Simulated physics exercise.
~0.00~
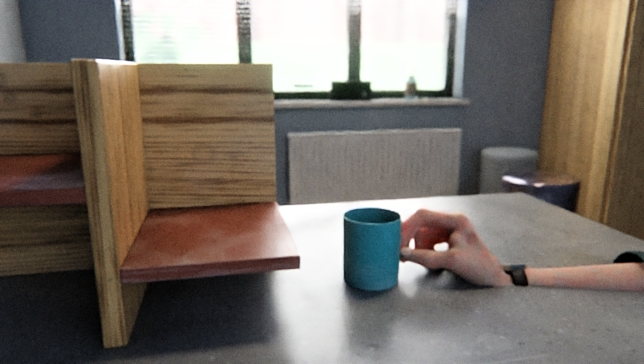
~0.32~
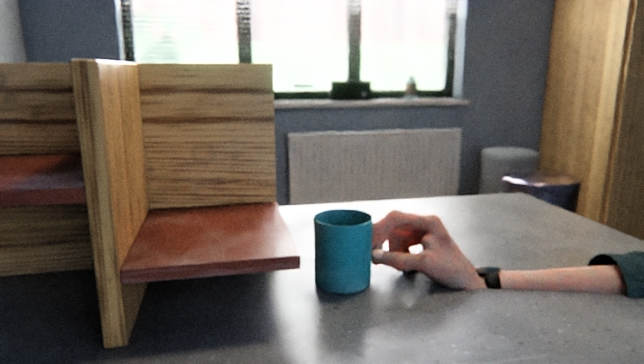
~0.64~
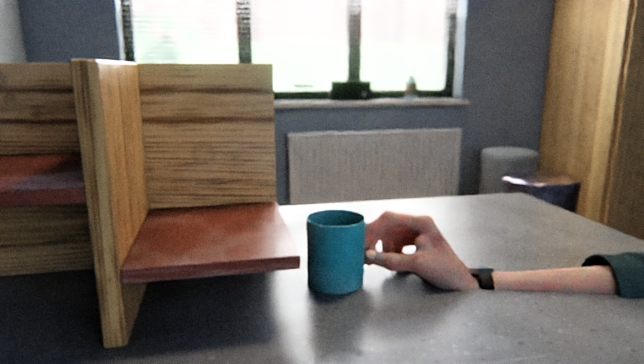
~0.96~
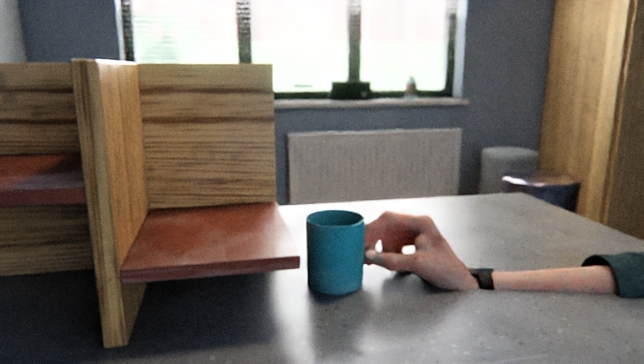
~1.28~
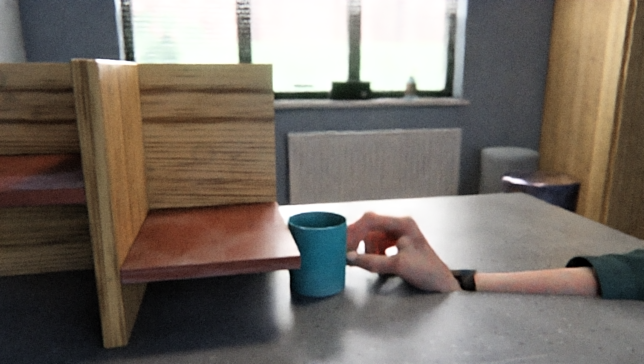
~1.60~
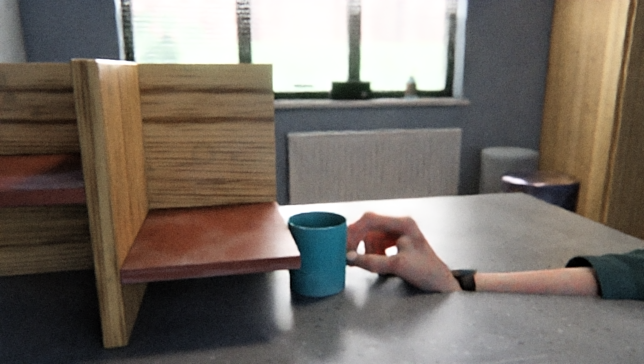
At the start, a turquoise beaker stands on a grey tabletop to the right of a small wooden rack with reddish-brown shelves, and a hand reaches in from the right to touch its side. The hand pushes the beaker left across the table toward the space under the nearer shelf. The beaker slides a little farther, then pauses just short of the shelf. Another short push brings it up to the shelf's right end. There it stops, its rim standing higher than the shelf, too tall to go underneath, with the hand still beside it.
